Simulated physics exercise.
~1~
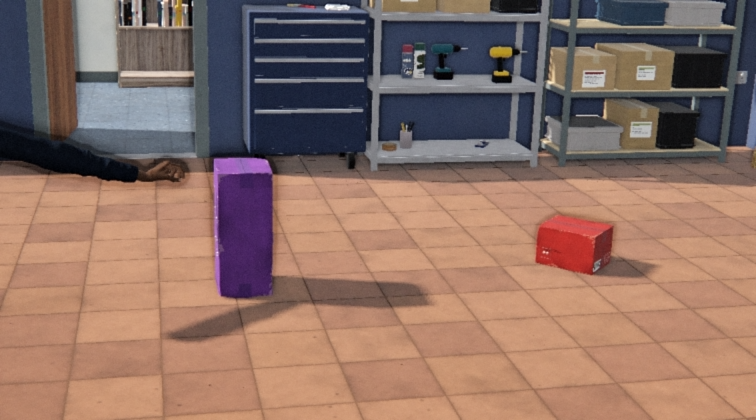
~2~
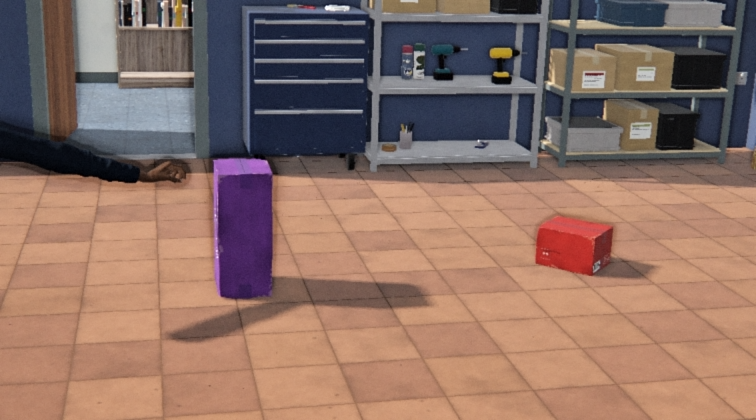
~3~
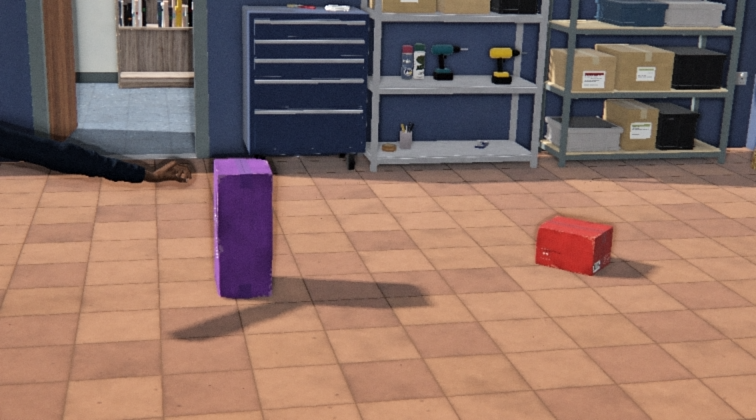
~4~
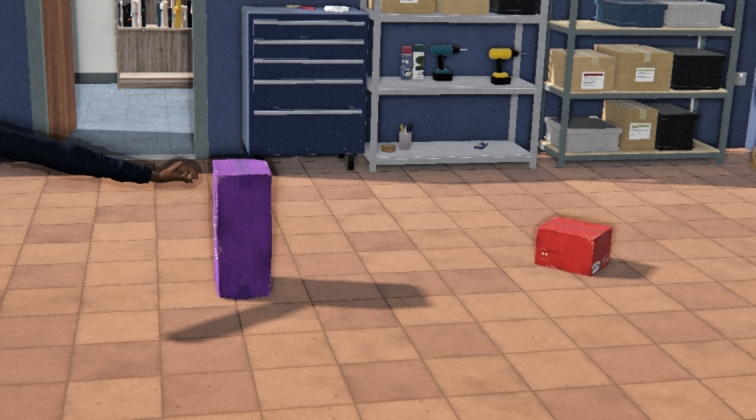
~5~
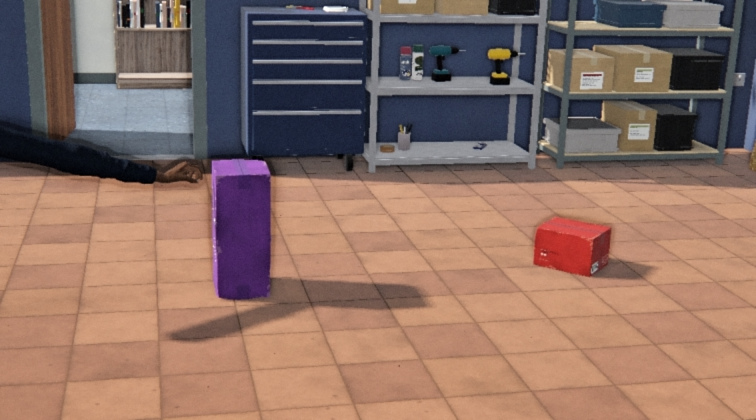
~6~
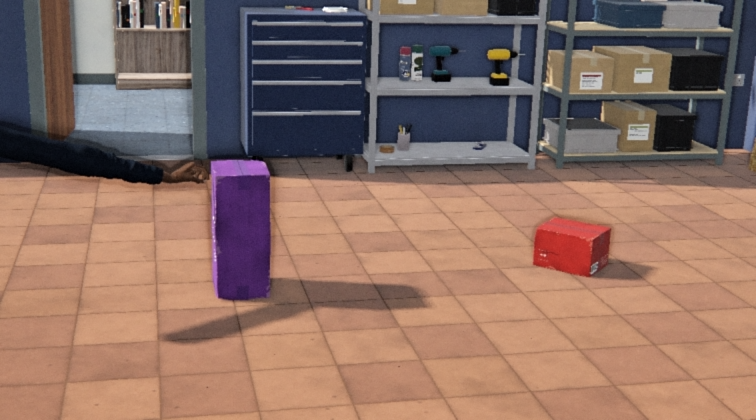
In a garage or workshop with a tan tiled floor, seen from slightly above, a blue drawer cabinet and metal shelves holding boxes and drills line the back wall. A tall purple box stands upright left of centre, its shadow stretched across the tiles, and a small red box sits at right. A dark-sleeved arm, low at left, inches its hand rightward toward the purple box, while the view barely shifts.
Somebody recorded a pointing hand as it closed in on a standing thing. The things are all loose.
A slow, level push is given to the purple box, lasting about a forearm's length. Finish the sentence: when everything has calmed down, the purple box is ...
When everything has calmed down, the purple box is knocked over.
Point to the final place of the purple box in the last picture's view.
Near pixel (337, 260).
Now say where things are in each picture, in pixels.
Purple box (243, 227), in the first frame.
Purple box (243, 228), in the second frame.
Purple box (243, 228), in the third frame.
Purple box (242, 228), in the fourth frame.
Purple box (241, 228), in the fifth frame.
Purple box (241, 229), in the sixth frame.
Then, 0.50 s later than the last frame, purple box tilted by 12° near (254, 225).
Then, 1.10 s later than the last frame, purple box tilted by 31° near (277, 223).
Then, 1.40 s later than the last frame, purple box tilted by 67° near (313, 239).
Then, 1.50 s later than the last frame, purple box on its side near (330, 261).
When it is over, lying over on the floor, purple box. End places, in pixels of the last picture, purple box near (337, 260).
